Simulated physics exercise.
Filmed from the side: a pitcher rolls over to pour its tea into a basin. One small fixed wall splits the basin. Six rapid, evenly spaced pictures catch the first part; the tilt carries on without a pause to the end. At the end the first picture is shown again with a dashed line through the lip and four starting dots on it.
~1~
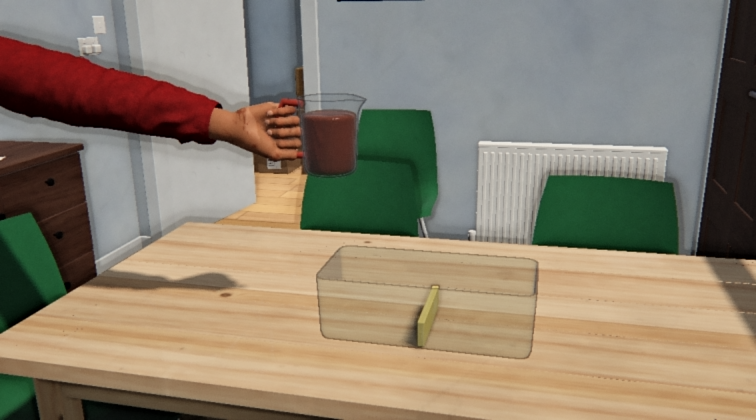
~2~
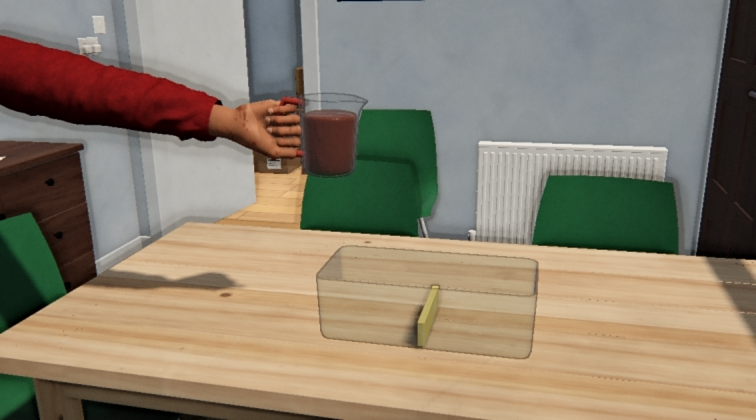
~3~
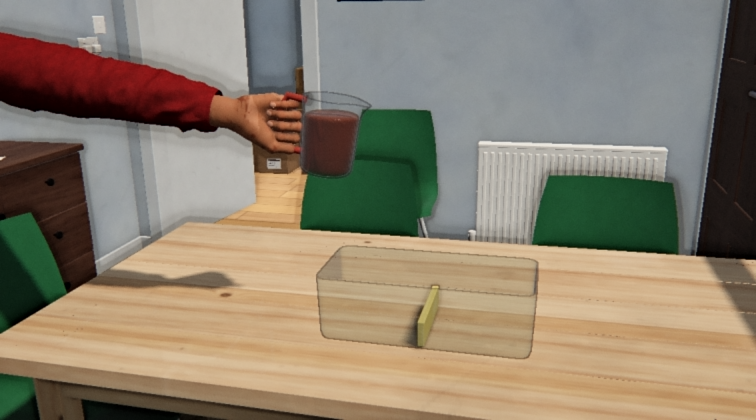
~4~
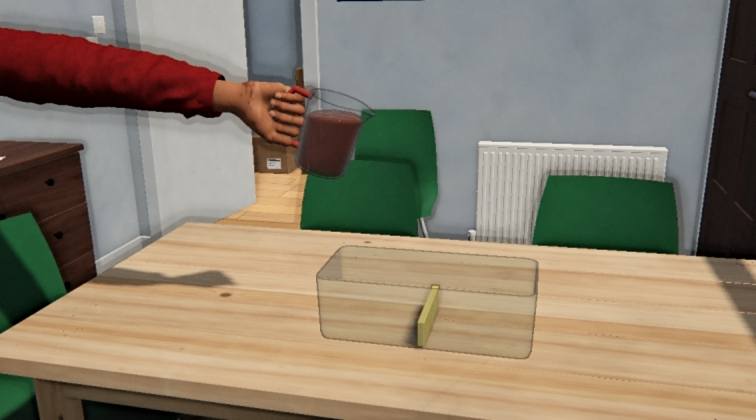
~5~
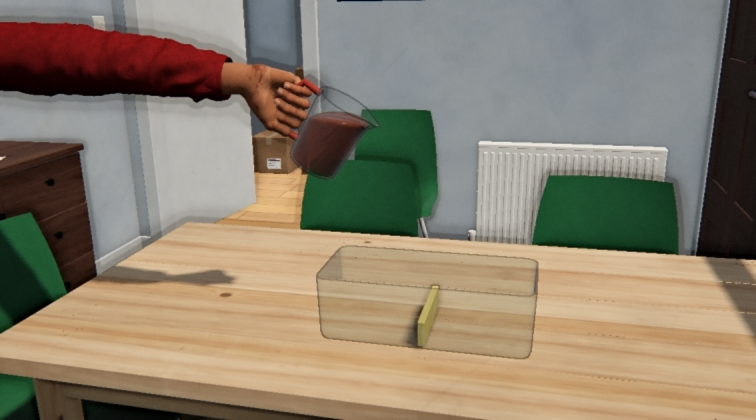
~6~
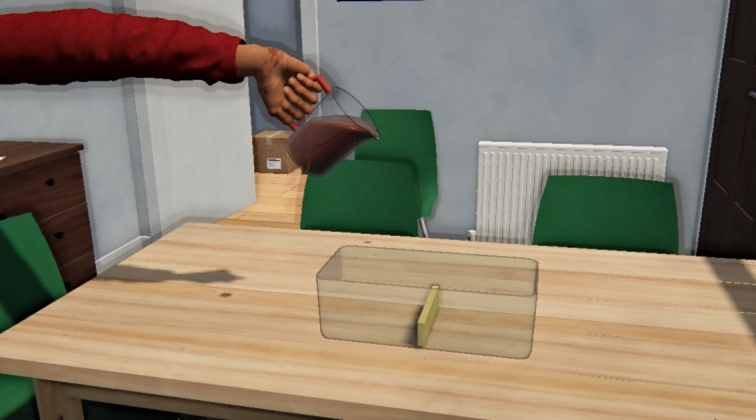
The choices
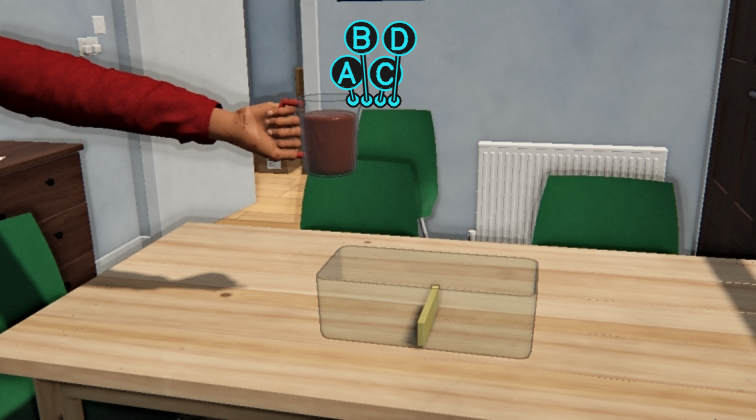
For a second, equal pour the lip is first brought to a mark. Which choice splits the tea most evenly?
It is C.
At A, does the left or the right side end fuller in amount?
More ends on the left.
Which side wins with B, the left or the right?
The left side.
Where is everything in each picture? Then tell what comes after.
Upright, lip at (365, 100); basin from (321, 335) to (531, 357); top of the wall at (429, 303); nothing has left yet.
Tipped about 2°, lip at (367, 101); nothing has left yet.
Tipped about 8°, lip at (370, 106); nothing has left yet.
Tipped about 19°, lip at (375, 114); nothing has left yet.
Tipped about 32°, lip at (378, 126); nothing has left yet.
Tipped about 46°, lip at (380, 139); nothing has left yet.
On the marked copy, A at (353, 100); B at (366, 100); C at (380, 100); D at (393, 100).
Choosing A, about 83 % ends left of the wall and 6 % right of it; 11 % is lost outside.
Choosing B, about 78 % ends left of the wall and 10 % right of it; 13 % is lost outside.
Choosing C, about 49 % ends left of the wall and 47 % right of it; 4 % is lost outside.
Choosing D, about 10 % ends left of the wall and 84 % right of it; 5 % is lost outside.
